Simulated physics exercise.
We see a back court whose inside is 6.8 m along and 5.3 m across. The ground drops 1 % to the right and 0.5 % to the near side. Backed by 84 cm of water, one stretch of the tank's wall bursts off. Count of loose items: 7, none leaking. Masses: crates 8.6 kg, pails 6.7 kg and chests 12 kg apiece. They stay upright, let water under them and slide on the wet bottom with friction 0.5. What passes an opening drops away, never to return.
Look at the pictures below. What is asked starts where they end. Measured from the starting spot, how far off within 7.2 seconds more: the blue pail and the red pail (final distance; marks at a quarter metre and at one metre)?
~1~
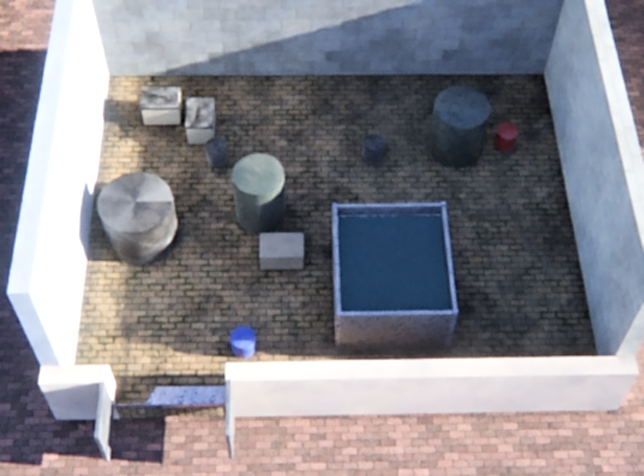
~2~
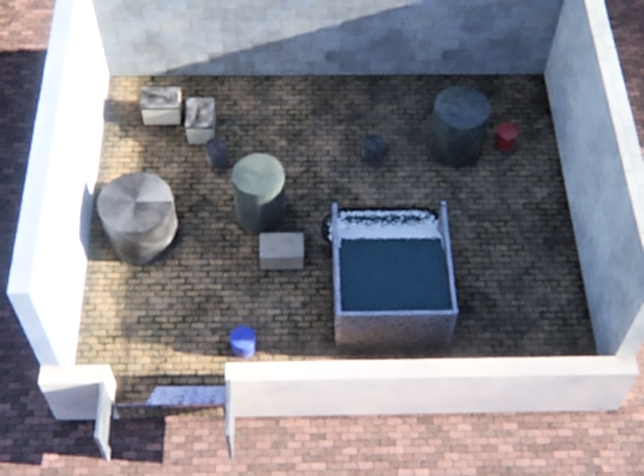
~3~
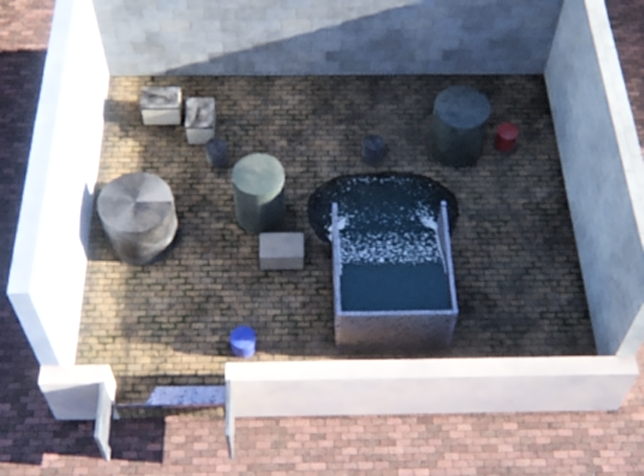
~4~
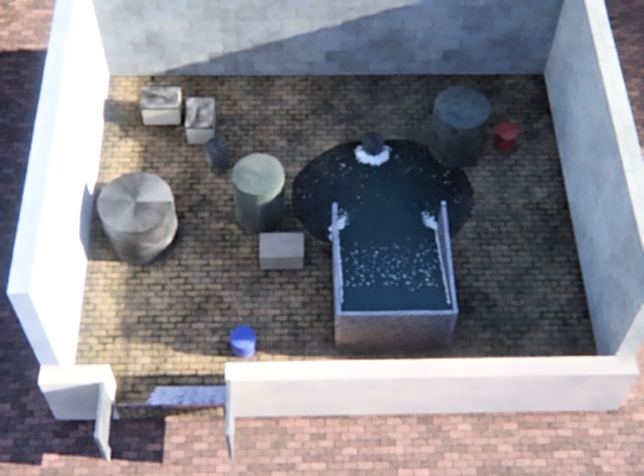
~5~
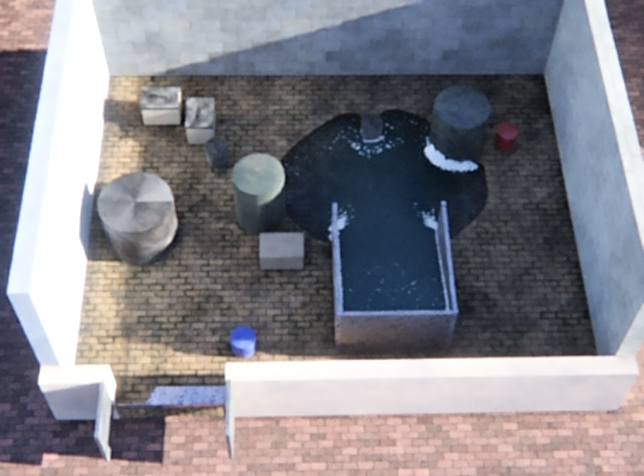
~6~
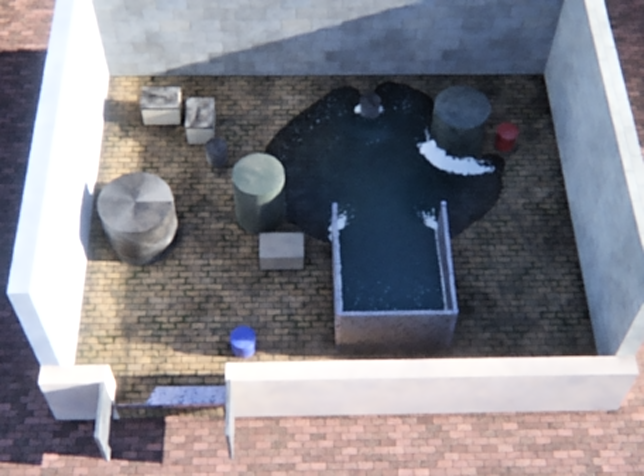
The blue pail ends up pretty much in place; the red pail ends up well clear of its start.
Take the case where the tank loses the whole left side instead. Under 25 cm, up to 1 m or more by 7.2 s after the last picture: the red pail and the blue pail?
In that case the red pail holds its place, the blue pail travels far.
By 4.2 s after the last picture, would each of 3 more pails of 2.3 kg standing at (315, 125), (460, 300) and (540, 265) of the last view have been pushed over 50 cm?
Answers, first to last: Exceeding, not exceeding, exceeding.
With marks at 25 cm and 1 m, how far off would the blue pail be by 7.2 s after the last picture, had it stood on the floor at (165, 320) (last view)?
It stays put.
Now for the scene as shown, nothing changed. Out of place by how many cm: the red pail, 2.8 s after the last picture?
Roughly 60 centimetres by that point.
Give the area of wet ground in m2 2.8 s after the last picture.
24 m2.
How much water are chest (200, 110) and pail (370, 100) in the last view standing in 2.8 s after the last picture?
First about 5 cm, second about 9 cm.
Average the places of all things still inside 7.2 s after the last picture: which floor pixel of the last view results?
The average lands around (271, 244).
Then, 0.9 s after the last picture the blue pail is near (243, 337), 0.0 m from its start, aground; the red pail is near (508, 131), 0.0 m from its start, aground; 0 of 7 are out; 1 afloat.
Then, 2.8 s after the last picture the blue pail is near (243, 337), 0.0 m from its start, aground; the red pail is near (489, 155), 0.6 m from its start, afloat; 0 of 7 are out; 3 afloat.
Then, 4.8 s after the last picture the blue pail is near (243, 337), 0.0 m from its start, aground; the red pail is near (466, 257), 2.4 m from its start, aground; 0 of 7 are out; 2 afloat.
Then, 7.2 s after the last picture the blue pail is near (241, 334), 0.1 m from its start, aground; the red pail is near (476, 279), 2.7 m from its start, aground; 0 of 7 are out; 0 afloat.
